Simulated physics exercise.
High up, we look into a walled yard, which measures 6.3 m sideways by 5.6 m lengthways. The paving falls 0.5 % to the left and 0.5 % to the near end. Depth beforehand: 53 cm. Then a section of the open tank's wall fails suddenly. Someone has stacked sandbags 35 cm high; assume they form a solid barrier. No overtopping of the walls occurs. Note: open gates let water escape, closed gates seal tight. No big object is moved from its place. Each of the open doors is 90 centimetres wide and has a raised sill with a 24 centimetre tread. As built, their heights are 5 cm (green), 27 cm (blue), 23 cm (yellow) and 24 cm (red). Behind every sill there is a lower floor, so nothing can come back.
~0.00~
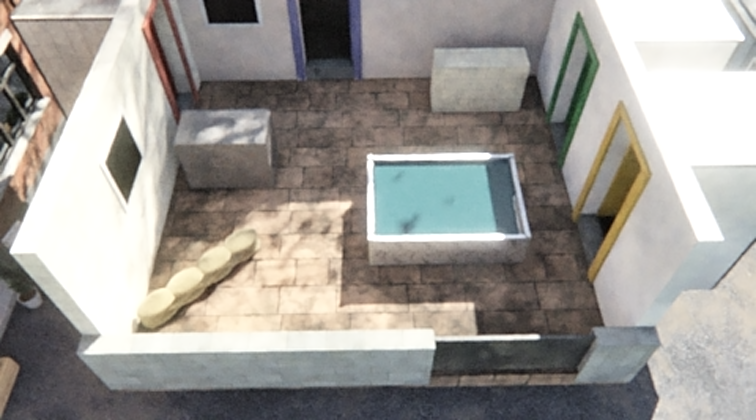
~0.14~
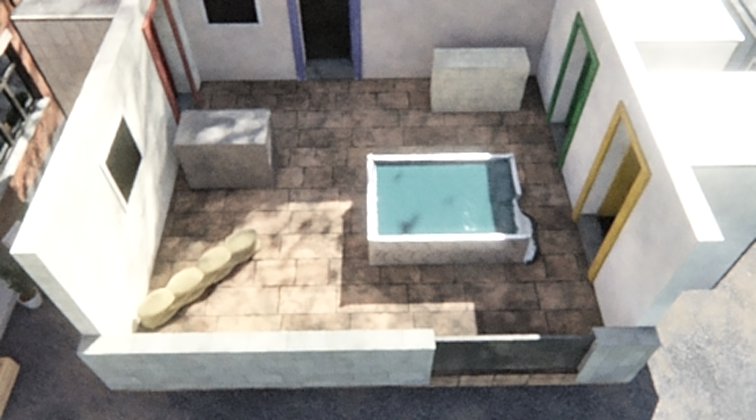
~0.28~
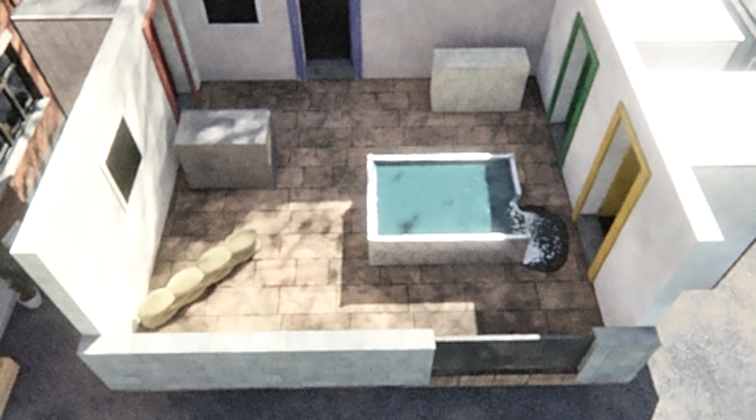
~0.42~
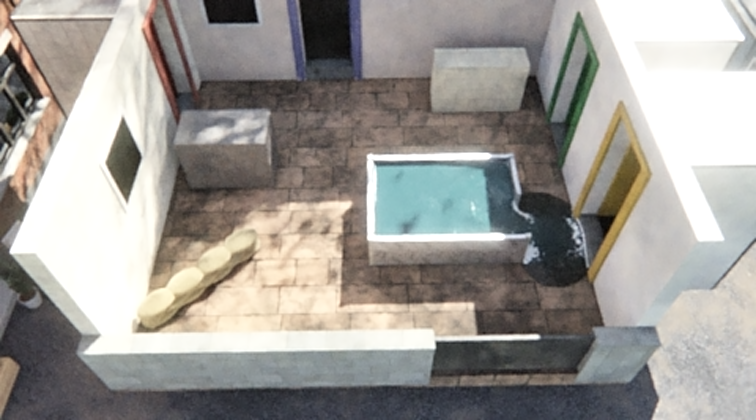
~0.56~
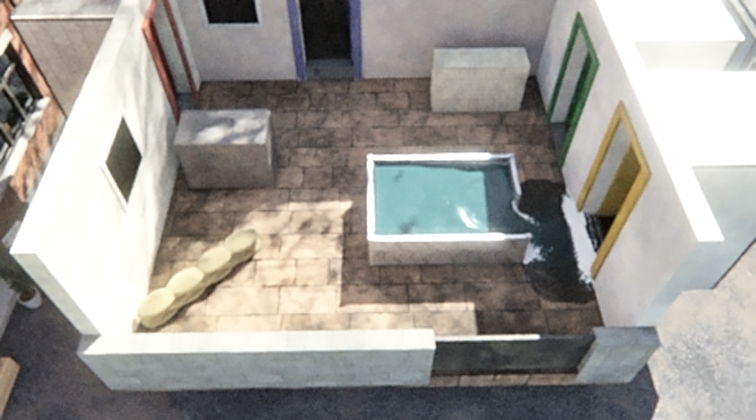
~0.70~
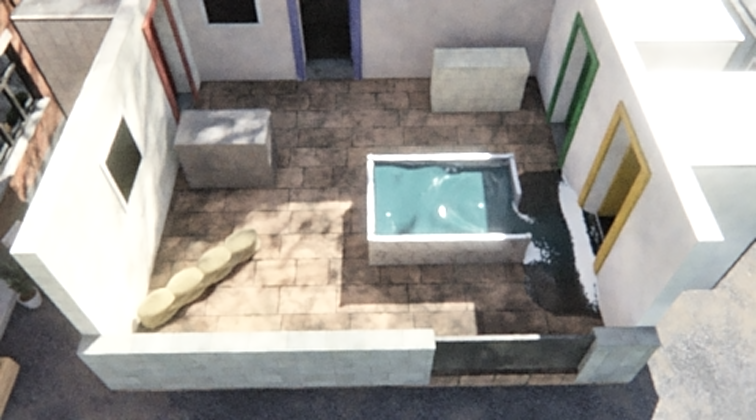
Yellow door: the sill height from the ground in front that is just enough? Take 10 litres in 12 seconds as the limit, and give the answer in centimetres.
33 cm.
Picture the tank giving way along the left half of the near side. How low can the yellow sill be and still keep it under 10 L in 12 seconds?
In that case you'd want it roughly 5.5 cm high.
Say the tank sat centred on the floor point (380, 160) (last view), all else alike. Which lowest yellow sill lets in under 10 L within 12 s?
13.0 cm, give or take.
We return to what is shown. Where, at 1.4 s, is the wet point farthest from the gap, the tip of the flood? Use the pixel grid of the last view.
Roughly at (540, 123) in the last view.
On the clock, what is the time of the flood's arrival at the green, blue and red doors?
Green 1.0 s, blue 5.0 s, red 7.5 s.
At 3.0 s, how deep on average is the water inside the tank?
About 28 centimetres on average.
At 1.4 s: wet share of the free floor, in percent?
I'd say near 10 percent is wet.
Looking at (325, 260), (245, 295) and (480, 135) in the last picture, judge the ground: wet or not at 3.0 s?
Listed order - unwetted, unwetted, soaked through.
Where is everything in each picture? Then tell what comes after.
The first picture shows the open tank at (445, 198) is whole and still, 53 cm deep; the yellow door at (603, 205) is dry.
In the second picture, the gap is at (516, 231), the front 0.3 m out at (533, 235); the back of the open tank holds 53 cm.
In the third picture, water pours out at (516, 232) and has run 0.7 m, to (563, 245); about 8 cm deep outside, 53 cm at the back.
In the fourth picture, the front is at (586, 269), 1.0 m from the gap at (516, 233); 1.2 m2 of floor is wet, 53 cm left at the back.
In the fifth picture, the front is at (564, 186), 1.2 m from the gap at (516, 232); 1.5 m2 of floor is wet, 53 cm left at the back.
In the sixth picture, the front is at (598, 314), 1.3 m from the gap at (516, 232); 1.7 m2 of floor is wet, 53 cm left at the back; water is at the yellow door at (603, 205).
After 1.4 s water covers 10 % of the floor, deepest (36 cm) near (571, 241); 35 cm at the yellow door, 29 litres in over its 23 cm sill.
After 3.0 s water covers 35 % of the floor, deepest (26 cm) near (597, 343); 24 cm at the yellow door, 83 litres in over its 23 cm sill.
After 12.0 s water covers 95 % of the floor, deepest (10 cm) near (142, 314); 7 cm at the yellow door, 86 litres in over its 23 cm sill.
At the yellow door as built, the water arrived by 0.5 s and peaked near 35 cm at 1.4 s.
Run again over the same 12 s with other heights there, 29 litres in over 29 cm, 0 litres over 40 cm. The limit of 10 litres is kept from about 33 cm up.
